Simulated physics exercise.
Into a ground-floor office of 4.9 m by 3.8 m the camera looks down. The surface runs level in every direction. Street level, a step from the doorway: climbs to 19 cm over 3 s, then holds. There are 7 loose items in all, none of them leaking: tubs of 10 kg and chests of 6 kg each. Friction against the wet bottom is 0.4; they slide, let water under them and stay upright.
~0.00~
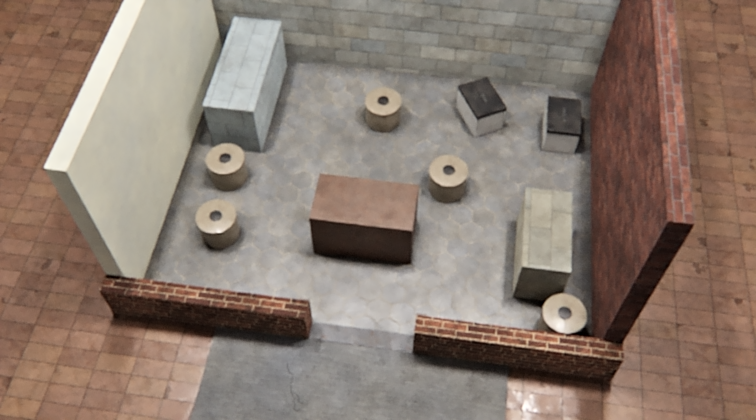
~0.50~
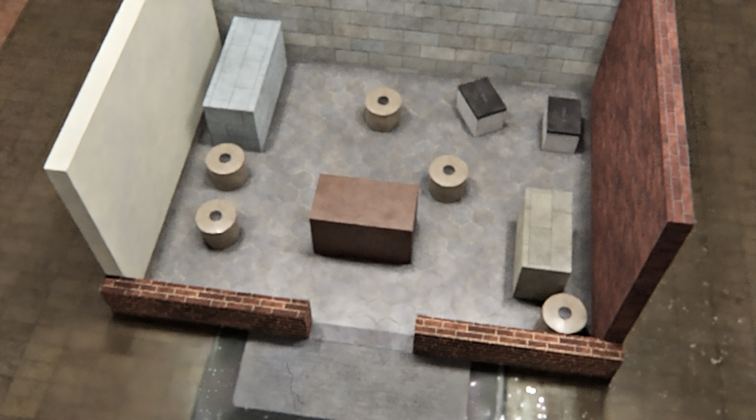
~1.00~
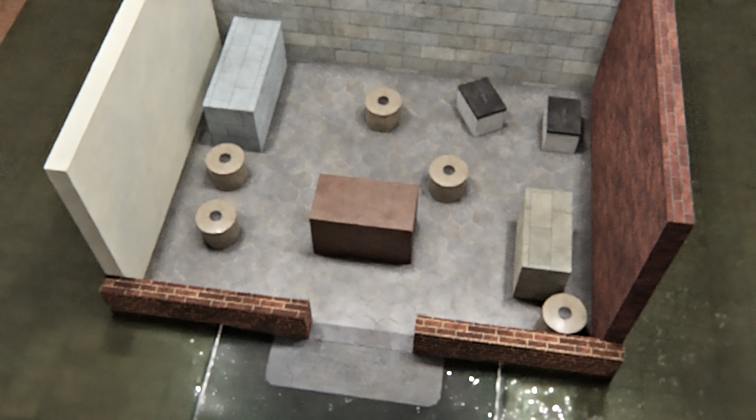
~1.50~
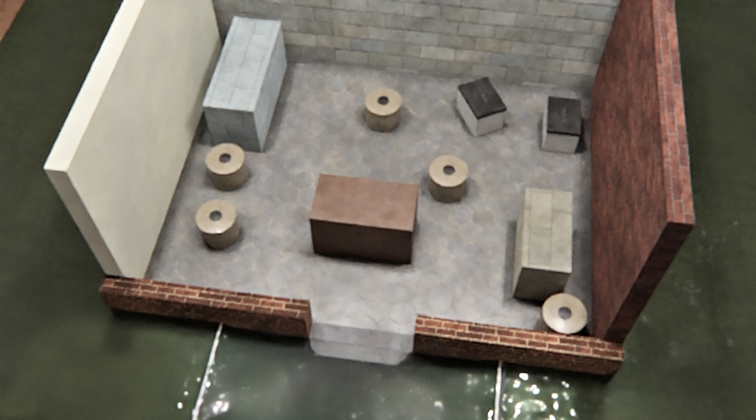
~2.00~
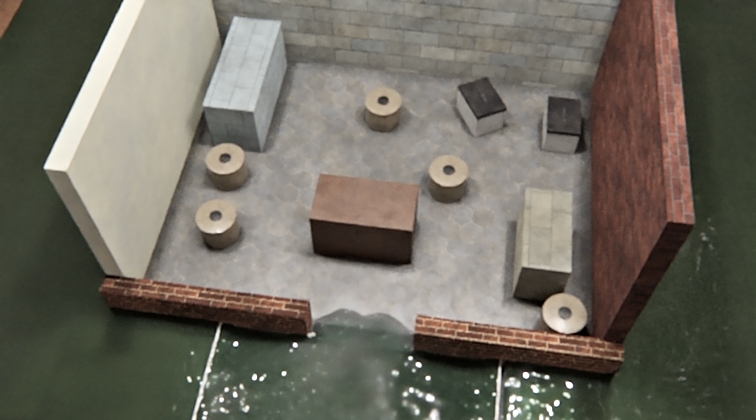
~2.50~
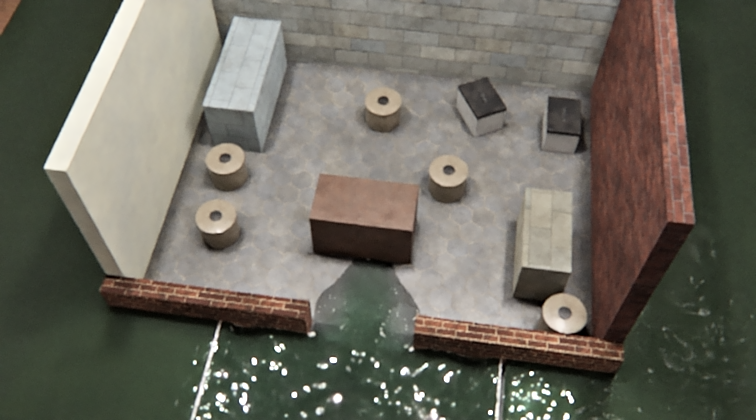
Dark green water rising around a walled room of blocks and round tubs, covering the step, then spreading in through the doorway.
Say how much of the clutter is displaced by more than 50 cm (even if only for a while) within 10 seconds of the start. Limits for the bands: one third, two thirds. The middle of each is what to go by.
The share that gets pushed that far will be a third to two thirds.
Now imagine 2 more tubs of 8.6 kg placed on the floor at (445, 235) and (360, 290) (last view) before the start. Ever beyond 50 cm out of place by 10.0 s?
One by one: Below; above.
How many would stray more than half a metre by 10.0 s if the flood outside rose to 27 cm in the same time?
You'd get 5 in that case.
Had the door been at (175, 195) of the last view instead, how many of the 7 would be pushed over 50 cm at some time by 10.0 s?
The answer would then be 4.
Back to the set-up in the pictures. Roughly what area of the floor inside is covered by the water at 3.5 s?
About 2.5 m2.
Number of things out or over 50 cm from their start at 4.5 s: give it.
My count gives 0.
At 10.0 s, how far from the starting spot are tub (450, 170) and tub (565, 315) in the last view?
0 cm, 20 cm.
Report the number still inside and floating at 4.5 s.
By my count, 0.
After 3.5 s 0 of 7 are over 50 cm from their spots; 0 afloat.
After 4.5 s 0 of 7 are over 50 cm from their spots; 0 afloat.
After 7.0 s 0 of 7 are over 50 cm from their spots; 2 afloat.
After 10.0 s 3 of 7 are over 50 cm from their spots, and 3 have been at some point; 3 afloat.
